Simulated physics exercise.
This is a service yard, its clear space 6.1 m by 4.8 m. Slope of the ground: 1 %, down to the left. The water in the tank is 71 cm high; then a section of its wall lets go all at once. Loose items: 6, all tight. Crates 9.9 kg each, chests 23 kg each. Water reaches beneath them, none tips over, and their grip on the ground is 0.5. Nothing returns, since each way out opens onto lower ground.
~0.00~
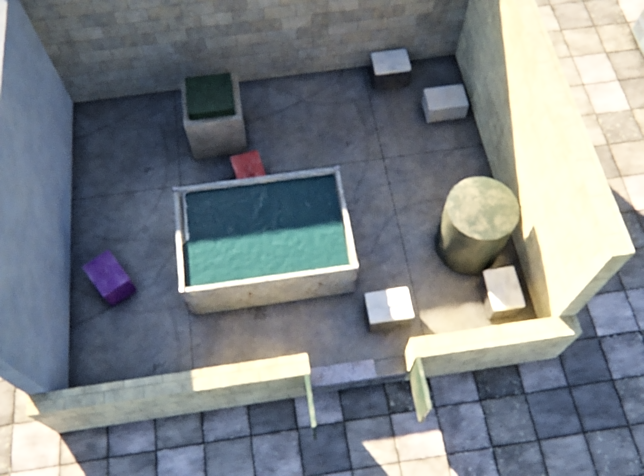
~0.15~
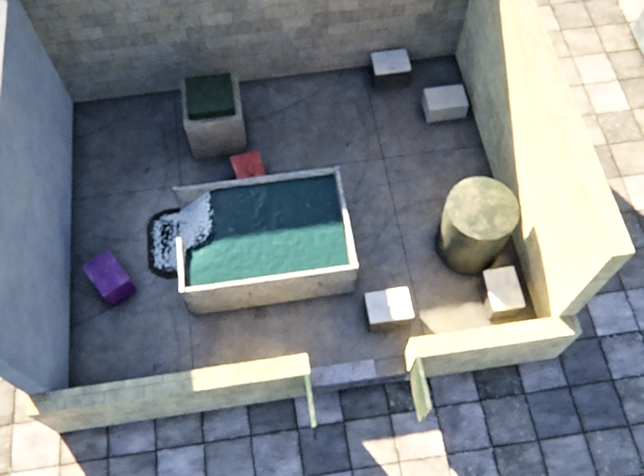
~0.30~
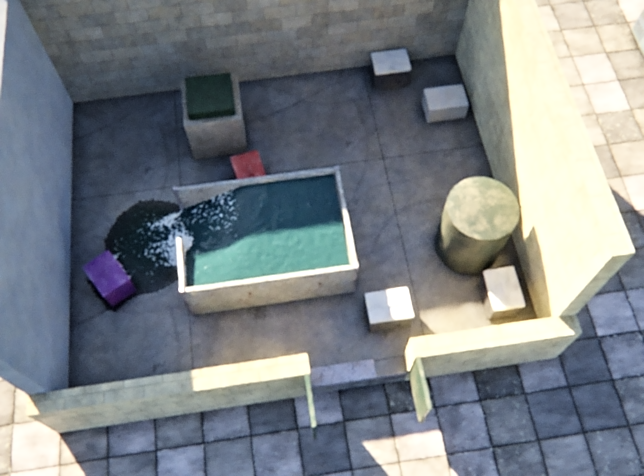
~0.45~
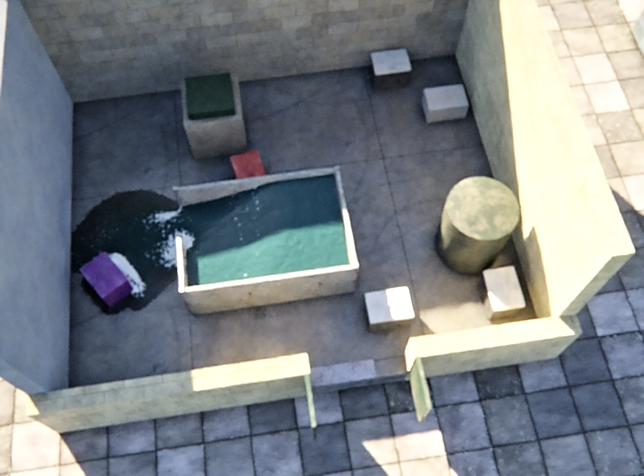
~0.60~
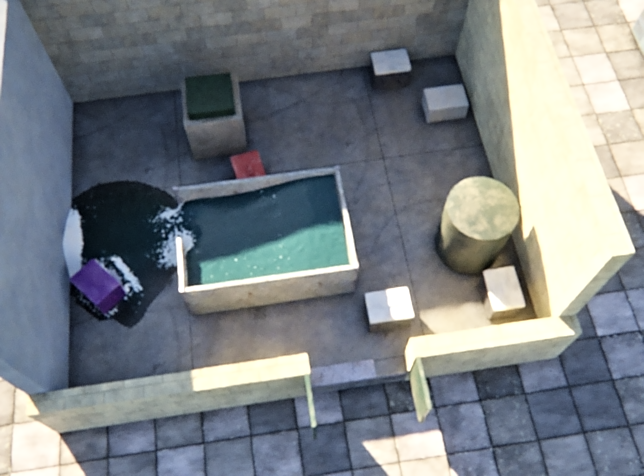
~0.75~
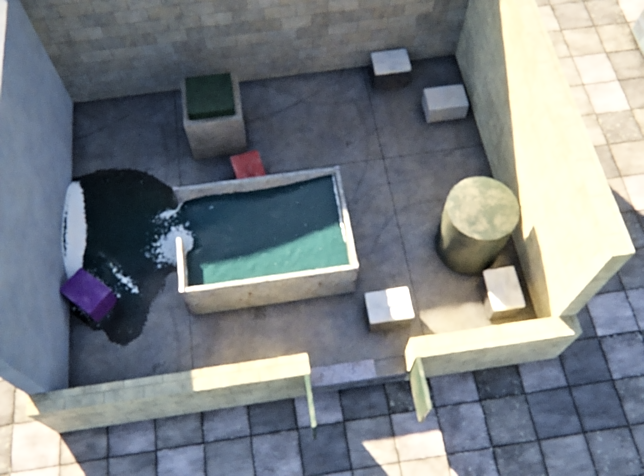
Water pours from the left end of a tank, spreads left and pushes a purple chest.
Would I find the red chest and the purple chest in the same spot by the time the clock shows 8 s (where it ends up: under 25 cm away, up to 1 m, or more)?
One by one: Red chest: Almost still; purple chest: Swept away.
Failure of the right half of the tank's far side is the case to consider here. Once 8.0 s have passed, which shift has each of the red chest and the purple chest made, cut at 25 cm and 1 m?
If so, the red chest shifts a bit, the purple chest remains in place.
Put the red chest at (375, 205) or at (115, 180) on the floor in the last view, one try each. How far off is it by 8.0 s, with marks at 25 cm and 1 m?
One after the other: It stays more or less still, and then it is taken far off.
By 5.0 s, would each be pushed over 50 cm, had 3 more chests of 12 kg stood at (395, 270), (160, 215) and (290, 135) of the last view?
Spot by spot, in turn: Falls short, exceeds it, falls short.
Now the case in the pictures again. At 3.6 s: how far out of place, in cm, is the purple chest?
Roughly 250 cm.
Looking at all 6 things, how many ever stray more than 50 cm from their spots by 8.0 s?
I make it 3.
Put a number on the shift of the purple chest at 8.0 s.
It's about 350 cm away.
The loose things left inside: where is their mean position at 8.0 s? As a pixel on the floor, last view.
Around (397, 228).
After 1.6 s the red chest is near (249, 169), 0.0 m from its start, aground; the purple chest is near (96, 365), 1.2 m from its start, aground; 0 of 6 are out; 0 afloat.
After 3.6 s the red chest is near (249, 169), 0.0 m from its start, aground; the purple chest is near (291, 313), 2.5 m from its start, aground; 0 of 6 are out; 0 afloat.
After 5.6 s the red chest is near (249, 169), 0.0 m from its start, aground; the purple chest is near (355, 305), 3.3 m from its start, aground; 0 of 6 are out; 1 afloat.
After 8.0 s the red chest is near (249, 169), 0.0 m from its start, aground; the purple chest is near (355, 305), 3.3 m from its start, aground; 0 of 6 are out; 1 afloat.
